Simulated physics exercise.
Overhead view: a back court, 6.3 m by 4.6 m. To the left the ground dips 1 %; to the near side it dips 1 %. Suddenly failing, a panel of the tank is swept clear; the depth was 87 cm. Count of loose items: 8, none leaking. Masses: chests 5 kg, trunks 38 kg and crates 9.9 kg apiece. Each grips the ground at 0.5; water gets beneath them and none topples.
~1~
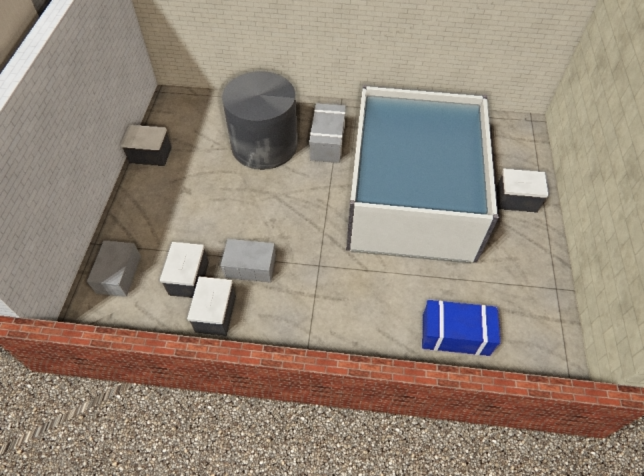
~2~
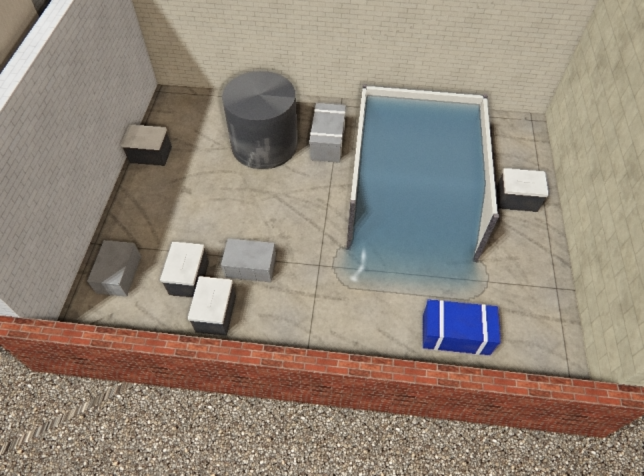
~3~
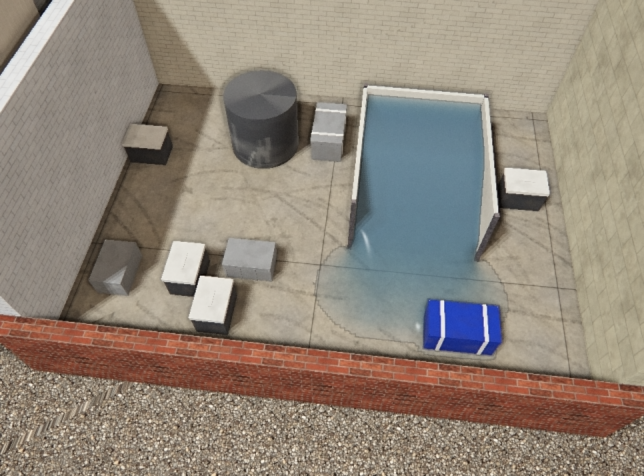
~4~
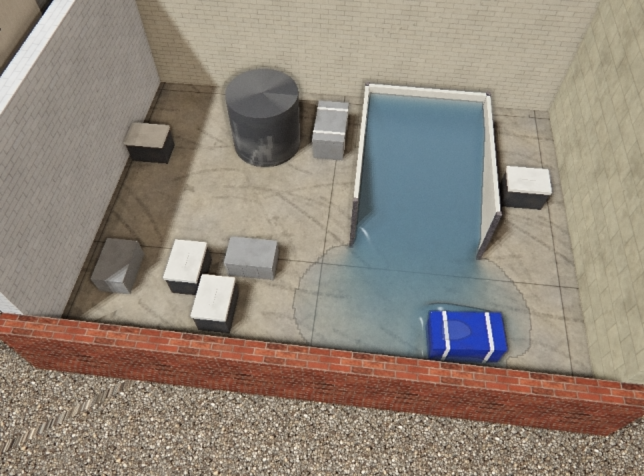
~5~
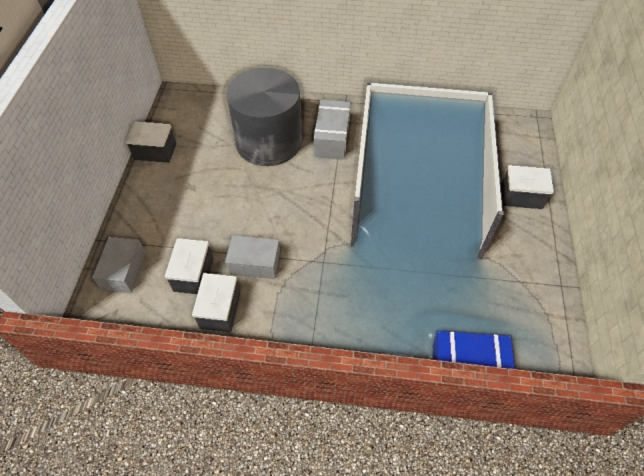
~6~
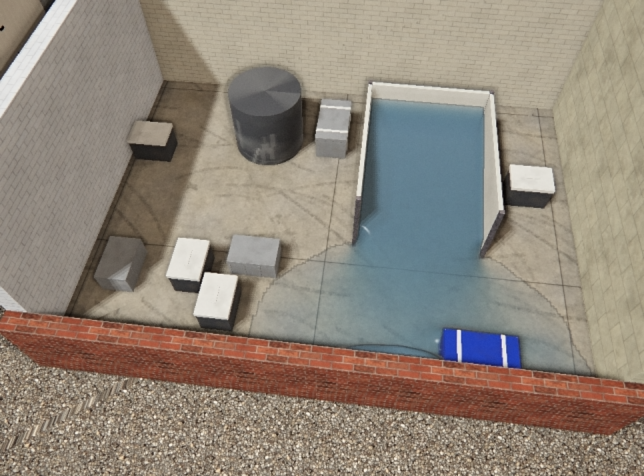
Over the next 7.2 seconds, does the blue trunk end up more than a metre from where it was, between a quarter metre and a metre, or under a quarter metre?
It ends up more than a metre away.
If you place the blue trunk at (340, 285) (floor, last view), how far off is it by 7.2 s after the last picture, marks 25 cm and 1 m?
Outcome: It is taken a long way.
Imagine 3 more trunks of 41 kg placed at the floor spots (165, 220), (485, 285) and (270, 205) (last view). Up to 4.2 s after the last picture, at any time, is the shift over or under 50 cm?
First beyond, then beyond, then within.
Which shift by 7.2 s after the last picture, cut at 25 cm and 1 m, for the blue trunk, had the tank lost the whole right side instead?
What happens next is that the blue trunk gets swept a long way.
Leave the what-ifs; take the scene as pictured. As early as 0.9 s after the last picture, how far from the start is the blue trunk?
Roughly 120 cm.
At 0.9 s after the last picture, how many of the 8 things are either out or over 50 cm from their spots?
By that time the total stands at 1.
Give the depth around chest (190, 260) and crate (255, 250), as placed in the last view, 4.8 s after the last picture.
Depths: Near 14 cm, then near 3 cm.
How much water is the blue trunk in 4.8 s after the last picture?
Depth: About 12 cm.
Then, 0.9 s after the last picture the blue trunk is near (580, 343), 1.1 m from its start, afloat; 1 afloat.
Then, 2.8 s after the last picture the blue trunk is near (506, 154), 2.6 m from its start, aground; 3 afloat.
Then, 4.8 s after the last picture the blue trunk is near (501, 130), 3.0 m from its start, afloat; 6 afloat.
Then, 7.2 s after the last picture the blue trunk is near (507, 122), 3.2 m from its start, afloat; 7 afloat.
